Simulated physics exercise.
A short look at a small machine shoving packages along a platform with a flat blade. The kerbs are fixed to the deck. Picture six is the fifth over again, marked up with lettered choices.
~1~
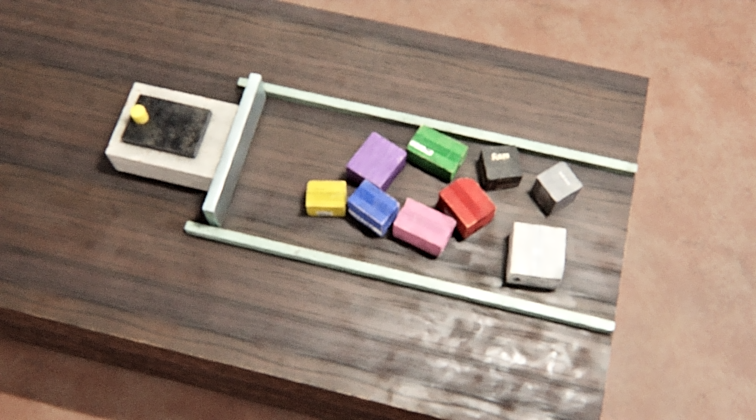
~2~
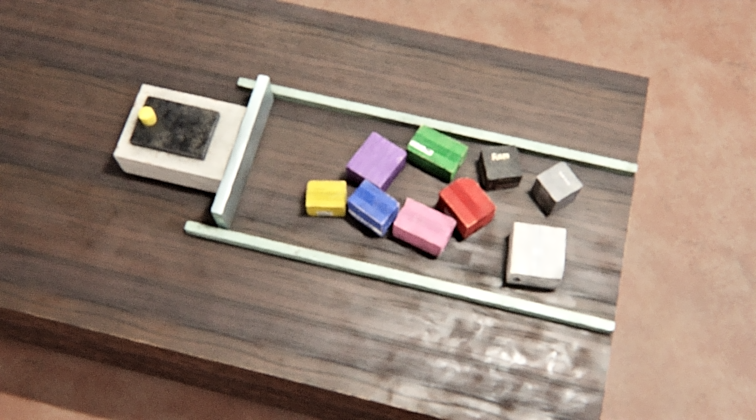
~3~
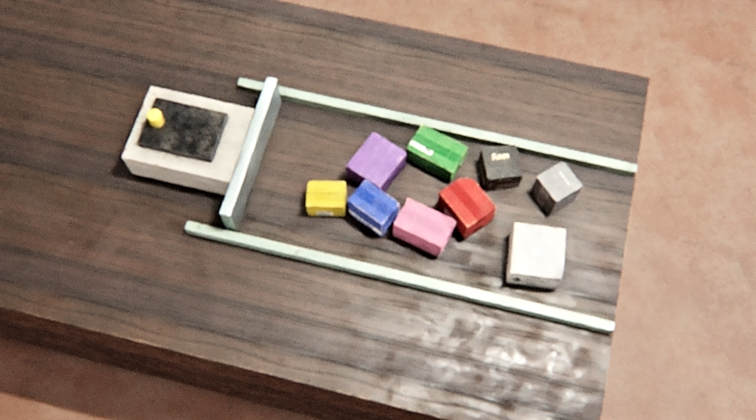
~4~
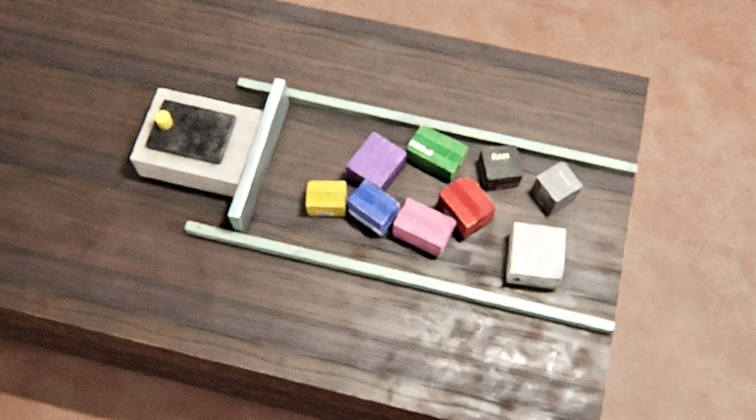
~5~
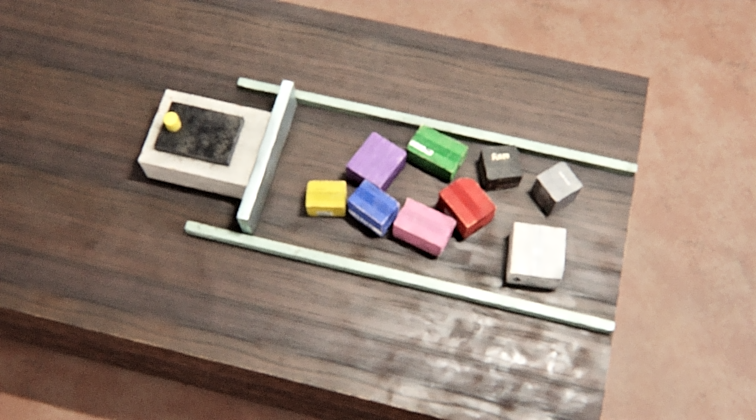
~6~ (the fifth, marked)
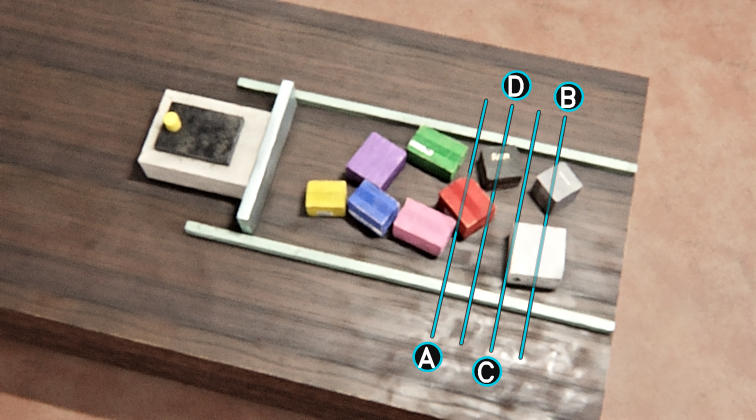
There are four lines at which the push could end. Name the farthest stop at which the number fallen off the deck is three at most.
It can go as far as B.
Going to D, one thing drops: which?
The white box goes over.
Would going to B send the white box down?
Yes.
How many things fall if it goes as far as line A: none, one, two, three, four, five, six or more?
The count is none.
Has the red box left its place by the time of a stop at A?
Yes.
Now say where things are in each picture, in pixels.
Red box (466, 206); blue box (374, 209); purple crate (377, 166), in the first frame.
Robot (181, 128); white box (536, 256), in the second frame.
Robot (189, 130); yellow box (327, 199), in the third frame.
Robot (197, 132); pink box (424, 228), in the fourth frame.
Robot (206, 134); red box (466, 206); blue box (374, 209); purple crate (377, 166), in the fifth frame.
On the marked copy, A at (461, 211); B at (544, 230); C at (516, 224); D at (488, 218).
With B. Early on, robot (303, 156); green parcel (443, 152); pink box (468, 242).
Further on, robot (403, 179); white box (623, 276); pink box (570, 263).
At the end, robot (483, 197); grey box over the edge; white box over the edge; three fallen.
As for the rest, A is within the limit but short; C is within the limit but short; D is within the limit but short.
